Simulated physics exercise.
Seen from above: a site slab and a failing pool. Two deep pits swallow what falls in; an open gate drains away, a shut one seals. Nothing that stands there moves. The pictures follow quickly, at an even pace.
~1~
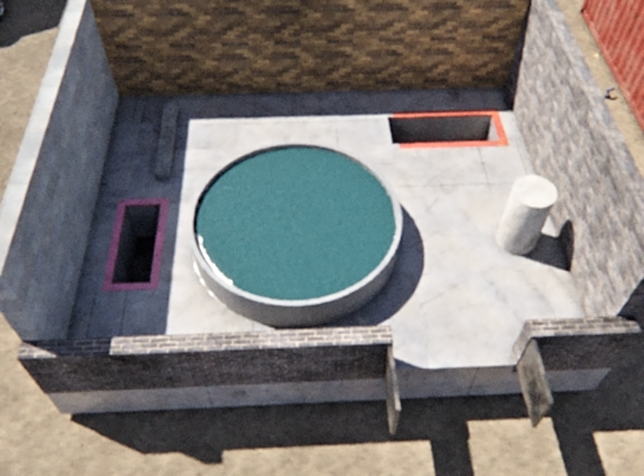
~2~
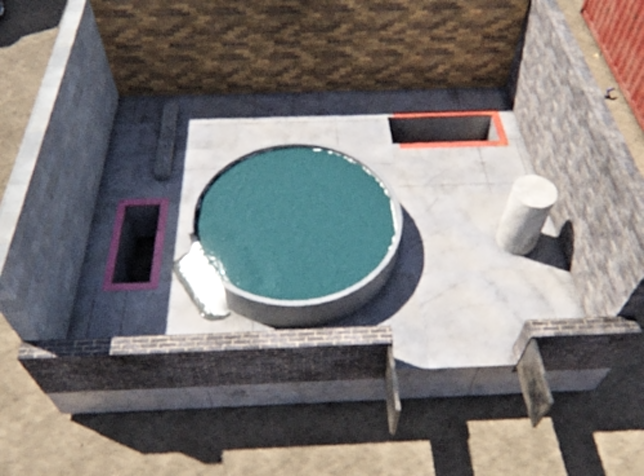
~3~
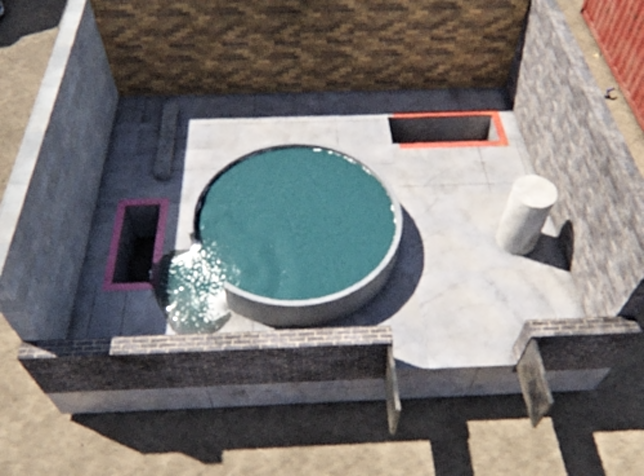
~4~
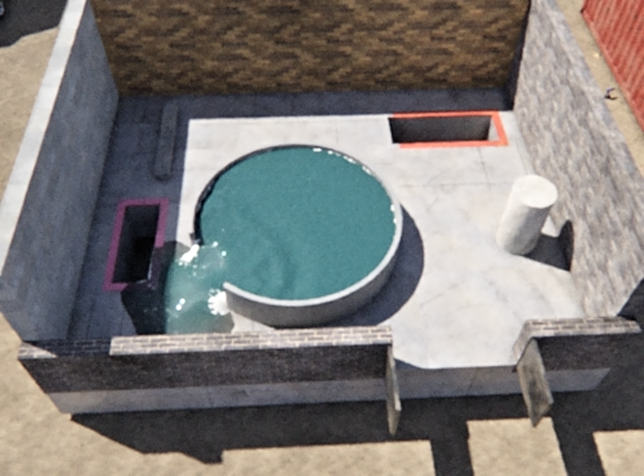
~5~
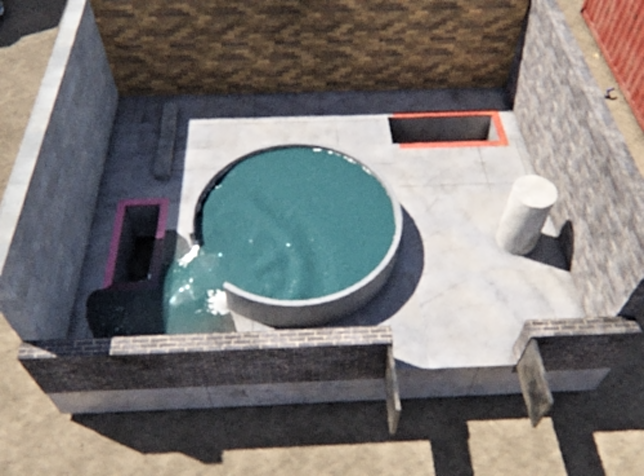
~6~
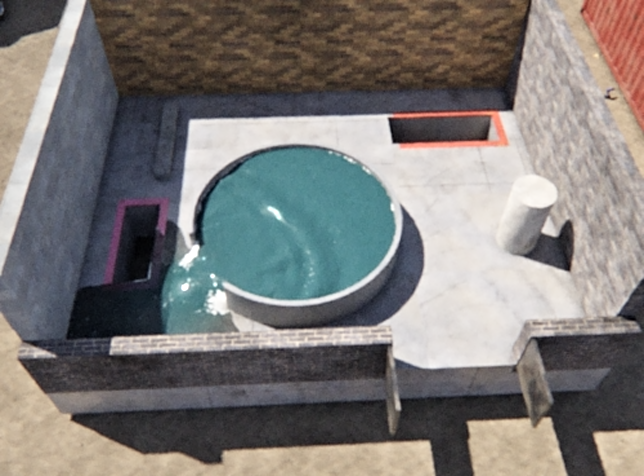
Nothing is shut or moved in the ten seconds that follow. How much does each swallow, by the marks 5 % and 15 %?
One by one: The gate takes less than 5 %; the red pit takes less than 5 %; the pink pit takes more than 15 %.
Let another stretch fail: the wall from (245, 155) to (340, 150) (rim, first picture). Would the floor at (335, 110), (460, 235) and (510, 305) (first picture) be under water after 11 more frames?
In that order: Awash, not flooded, dry.
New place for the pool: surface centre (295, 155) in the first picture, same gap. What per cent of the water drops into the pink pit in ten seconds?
In per cent: Pink 55.
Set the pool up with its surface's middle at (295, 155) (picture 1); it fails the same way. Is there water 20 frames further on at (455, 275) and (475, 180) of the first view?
As listed: No water, dry.
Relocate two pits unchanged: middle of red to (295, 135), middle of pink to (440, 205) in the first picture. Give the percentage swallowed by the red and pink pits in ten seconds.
In per cent: Red 14, pink 0.
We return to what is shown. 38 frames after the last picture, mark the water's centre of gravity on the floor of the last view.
At about (259, 252).
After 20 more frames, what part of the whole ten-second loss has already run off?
Close to 30 %.
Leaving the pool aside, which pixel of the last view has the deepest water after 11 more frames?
Roughly at (89, 365).
A moment on, water covers 10 % of the floor; the gate 0 %, the red pit 0 %, the pink pit 2 %.
Next, water covers 15 % of the floor; the gate 0 %, the red pit 0 %, the pink pit 4 %.
Then, water covers 30 % of the floor; the gate 0 %, the red pit 0 %, the pink pit 12 %.
Later, water covers 50 % of the floor; the gate 1 %, the red pit 0 %, the pink pit 25 %.
In the end, water covers 65 % of the floor; the gate 2 %, the red pit 1 %, the pink pit 38 %.
